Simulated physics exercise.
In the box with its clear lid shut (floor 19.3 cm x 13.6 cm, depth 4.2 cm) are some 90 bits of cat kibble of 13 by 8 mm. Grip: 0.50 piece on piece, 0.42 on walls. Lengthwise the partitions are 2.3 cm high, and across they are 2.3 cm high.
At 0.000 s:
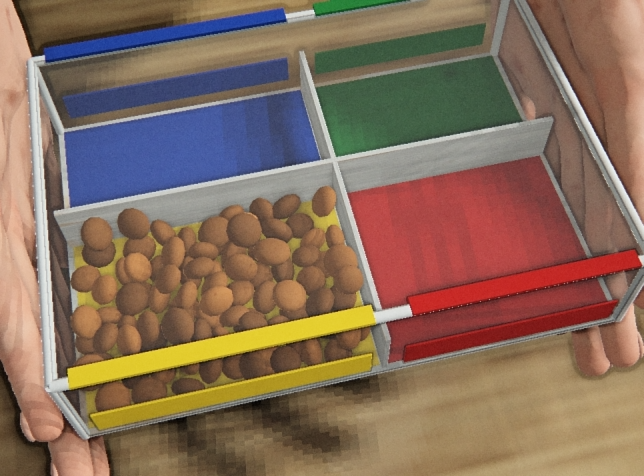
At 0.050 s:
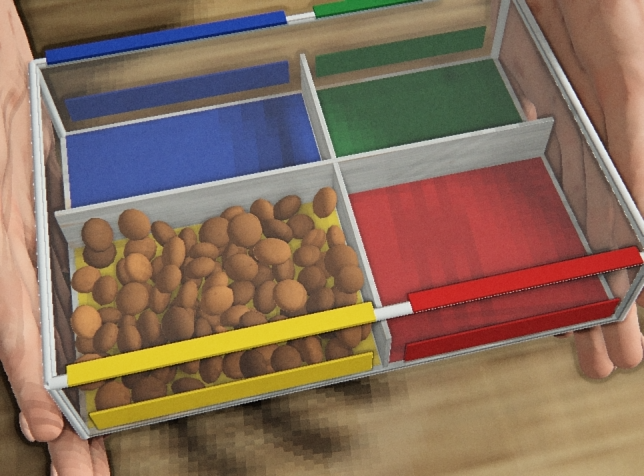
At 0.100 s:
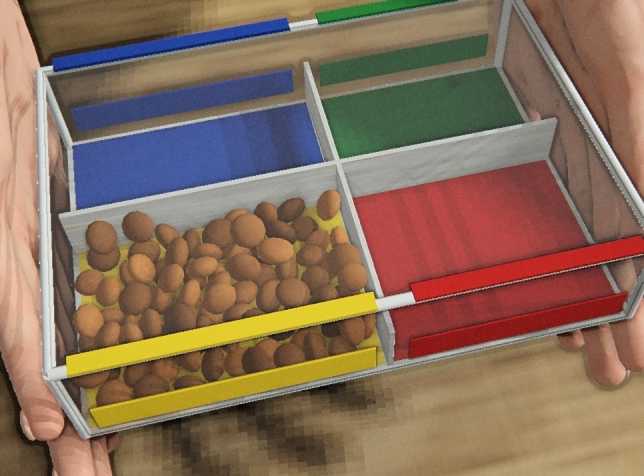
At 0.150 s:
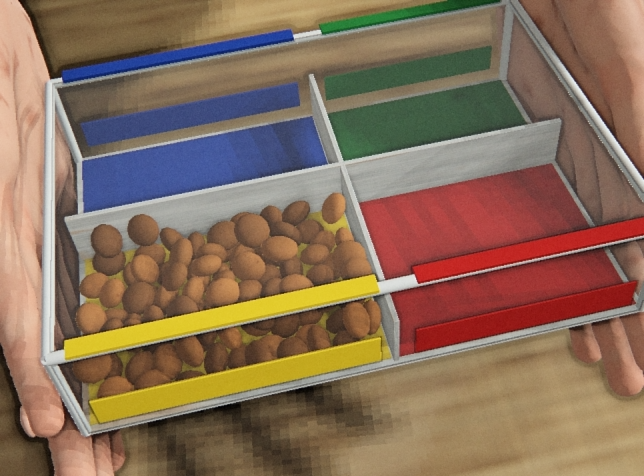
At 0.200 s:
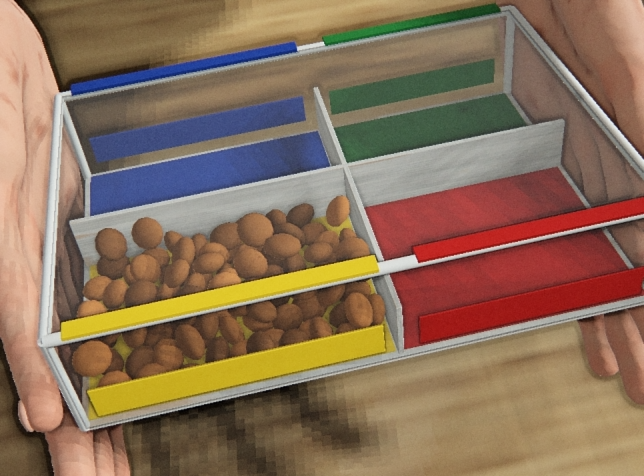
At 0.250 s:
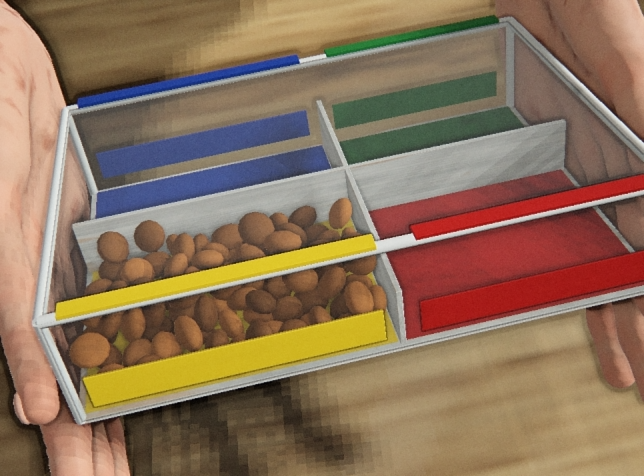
Two hands hold a clear-lidded box by its left and right sides, seen from above and in front, over a blurred brown, wood-like surface. Brown rounded pieces cover the yellow compartment at front left, while the red one at front right and the blue and green ones behind are empty. The hands keep still at first, then tilt the box backward increasingly quickly, its pieces staying in the yellow compartment.
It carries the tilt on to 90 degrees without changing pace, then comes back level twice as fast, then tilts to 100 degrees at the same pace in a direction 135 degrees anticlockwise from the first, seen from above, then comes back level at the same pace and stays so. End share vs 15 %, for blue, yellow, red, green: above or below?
Blue: Above, yellow: Above, red: Below, green: Below.
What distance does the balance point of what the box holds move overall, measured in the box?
About 3.0 cm.
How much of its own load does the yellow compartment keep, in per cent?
70 %, roughly.
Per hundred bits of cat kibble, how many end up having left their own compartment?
Something like 25 per cent, I'd say.
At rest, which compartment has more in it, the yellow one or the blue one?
More ends in the yellow compartment.
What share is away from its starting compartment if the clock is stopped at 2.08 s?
Around 55 %.
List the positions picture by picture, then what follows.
Box at (364, 326); tilt 0 degrees; yellow 100 %, in the first frame.
Box at (364, 323); tilt 1 degrees, in the second frame.
Box at (366, 315); tilt 5 degrees; low side back, in the third frame.
Box at (369, 299); tilt 10 degrees; low side back, in the fourth frame.
Box at (369, 281); tilt 16 degrees; low side back, in the fifth frame.
Box at (367, 261); tilt 22 degrees; low side back; yellow 100 %. It turns about 115 degrees a second, in the sixth frame.
After 1.25 s, tilt 28 degrees; blue 50 %, yellow 45 %; middle of all pieces near (206, 201).
After 2.08 s, tilt 67 degrees; blue 50 %, yellow 45 %; middle of all pieces near (228, 219).
After 2.85 s, tilt 60 degrees; blue 25 %, yellow 75 %; middle of all pieces near (205, 287).
After 3.59 s, tilt 0 degrees; blue 25 %, yellow 75 %; middle of all pieces near (143, 285).
In the end, at 4.1 s, blue 25 %, yellow 75 %, red 0 %, green 0 %.
